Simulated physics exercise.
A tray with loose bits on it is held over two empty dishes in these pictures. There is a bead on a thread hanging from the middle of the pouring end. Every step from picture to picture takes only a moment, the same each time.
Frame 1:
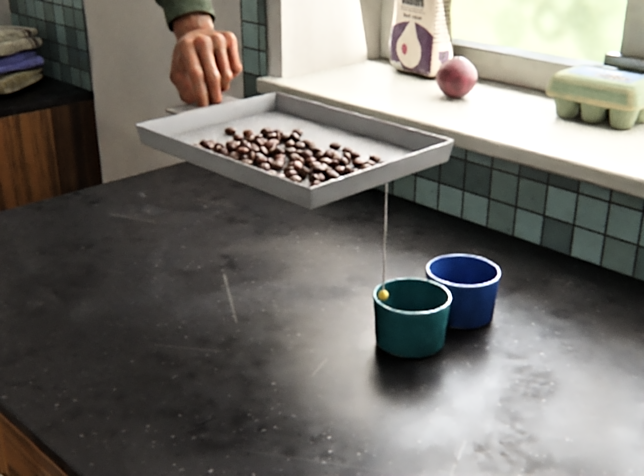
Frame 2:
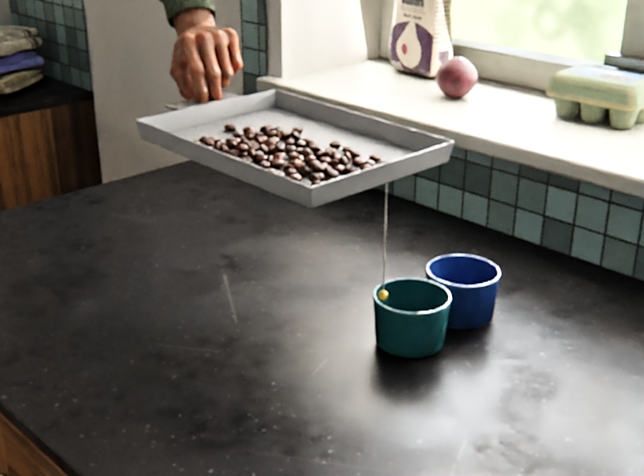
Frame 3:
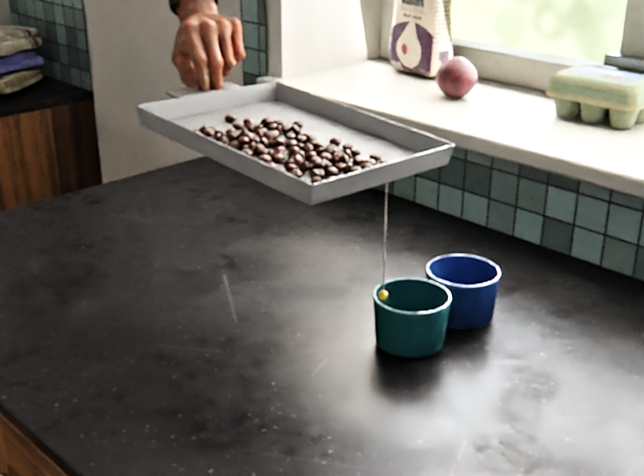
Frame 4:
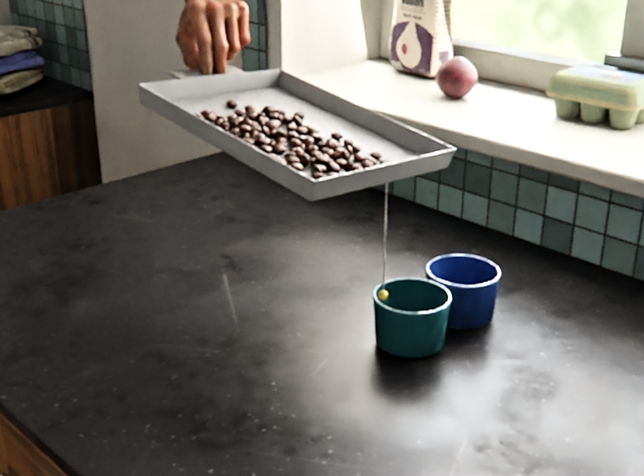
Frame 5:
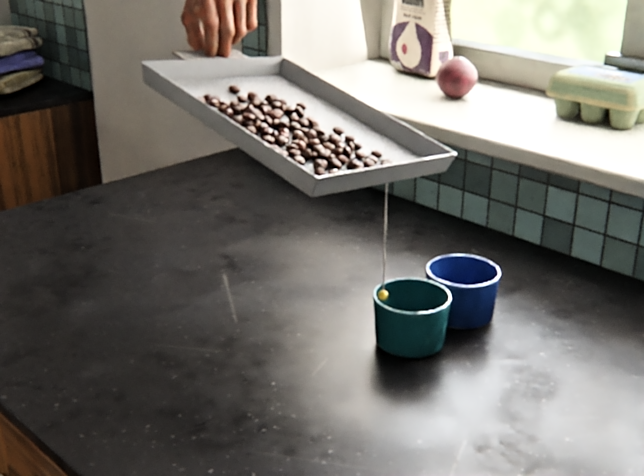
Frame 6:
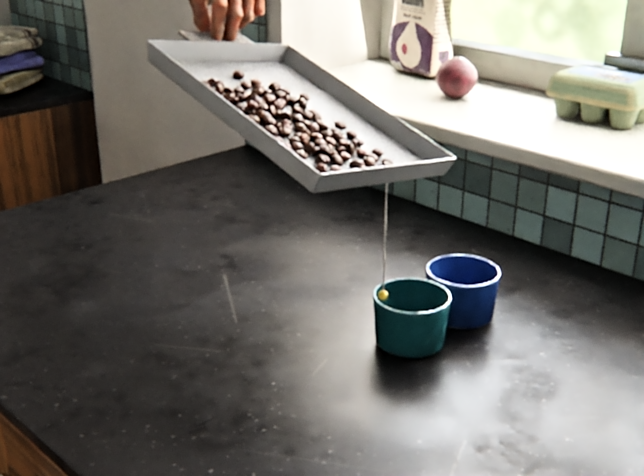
On a dark kitchen counter, a hand steadily raises the back of a tray of chocolate drops.
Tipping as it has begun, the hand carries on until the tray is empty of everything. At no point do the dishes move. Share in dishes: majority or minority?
The dishes are going to end up holding the main part.
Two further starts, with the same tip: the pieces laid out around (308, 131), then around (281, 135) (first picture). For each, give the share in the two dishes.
Roughly 60 per cent, then roughly 60 per cent.
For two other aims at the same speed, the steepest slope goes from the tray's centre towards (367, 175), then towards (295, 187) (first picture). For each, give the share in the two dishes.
It comes to about 0 per cent the first time and about 0 per cent the second.
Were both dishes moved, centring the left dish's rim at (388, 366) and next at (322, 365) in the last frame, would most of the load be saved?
Short of half, then Short of half.
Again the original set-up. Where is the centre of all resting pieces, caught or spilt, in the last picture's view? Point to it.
The centre comes to rest close to (430, 331).
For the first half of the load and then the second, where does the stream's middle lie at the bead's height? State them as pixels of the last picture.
The early half goes through (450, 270), the late half through (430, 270).
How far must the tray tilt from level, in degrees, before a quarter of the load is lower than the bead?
Angle reached: About 85°.
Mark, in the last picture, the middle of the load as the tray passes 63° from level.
In the last view, the load is centred close to (409, 160).
Shortly afterwards, tray tipped steeply; all but a few on the tray; only a few in the air.
Next, tray tipped past a quarter turn; near a third on the tray; near a quarter in the left dish; a little in the right dish; near a quarter outside both; near a quarter in the air.
Some moments later, tray tipped past a quarter turn; near half in the left dish; a little in the right dish; near a third outside both.
In the end, tray tipped past a quarter turn; near half in the left dish; a little in the right dish; near a third outside both.
